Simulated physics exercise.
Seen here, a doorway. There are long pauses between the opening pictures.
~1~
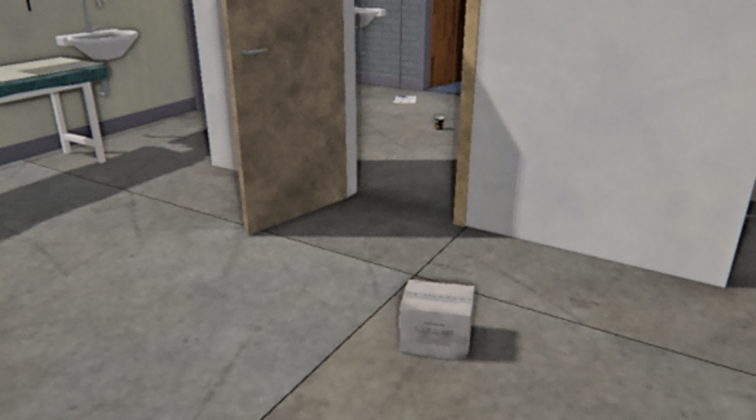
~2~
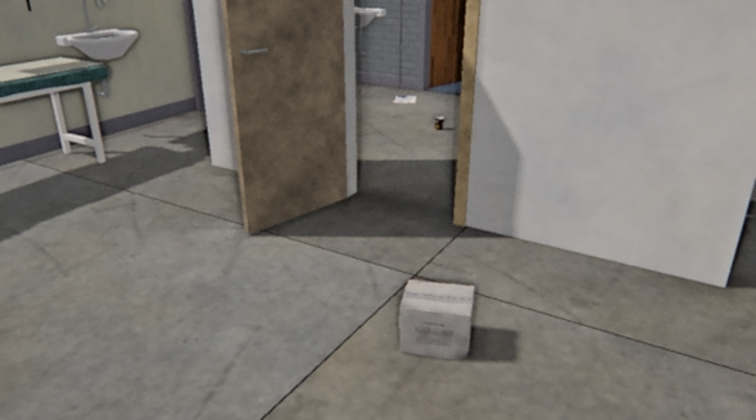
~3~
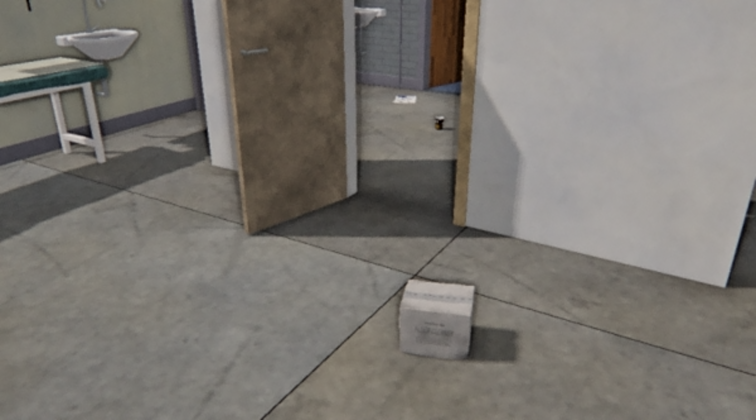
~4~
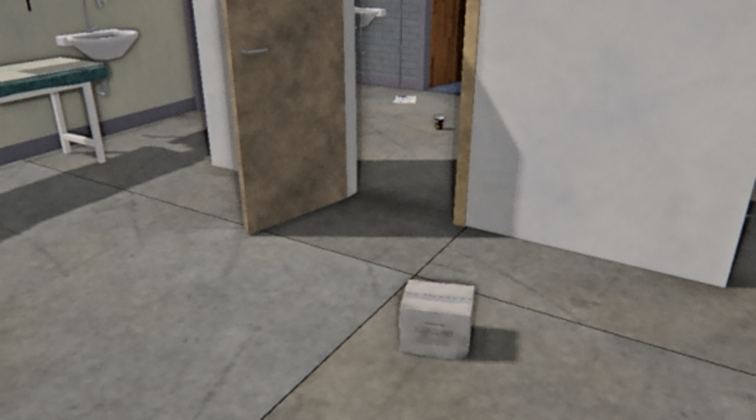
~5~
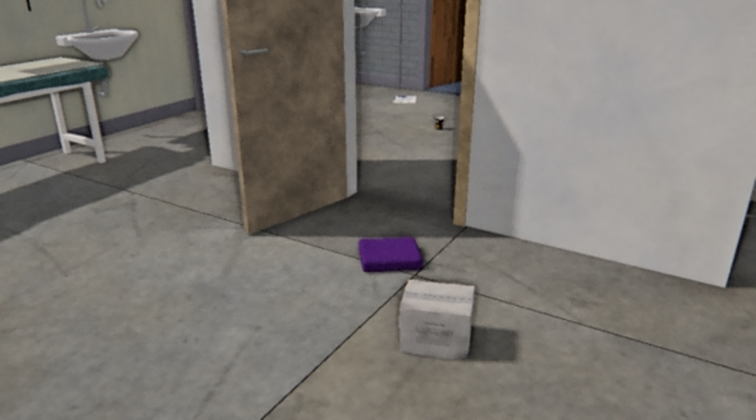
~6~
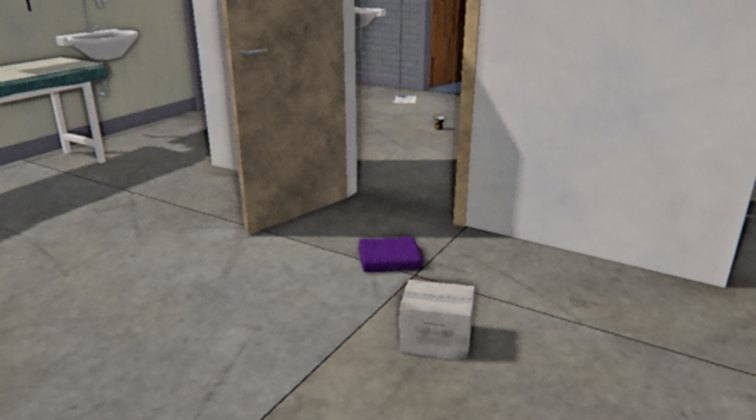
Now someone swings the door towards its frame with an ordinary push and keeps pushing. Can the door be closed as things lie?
Outcome: The door shuts.
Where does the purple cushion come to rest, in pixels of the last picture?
Around (430, 256).
Then, 0.90 s later than the last frame, door 75° open.
Then, 1.50 s later than the last frame, door 41° open; purple cushion moved a little near (411, 255).
Then, 1.80 s later than the last frame, door 25° open; purple cushion moved about its own width near (430, 256).
When it is over, door 0° open; moved from the start, purple cushion; white box as before. End places, in pixels of the last picture, purple cushion near (430, 256).
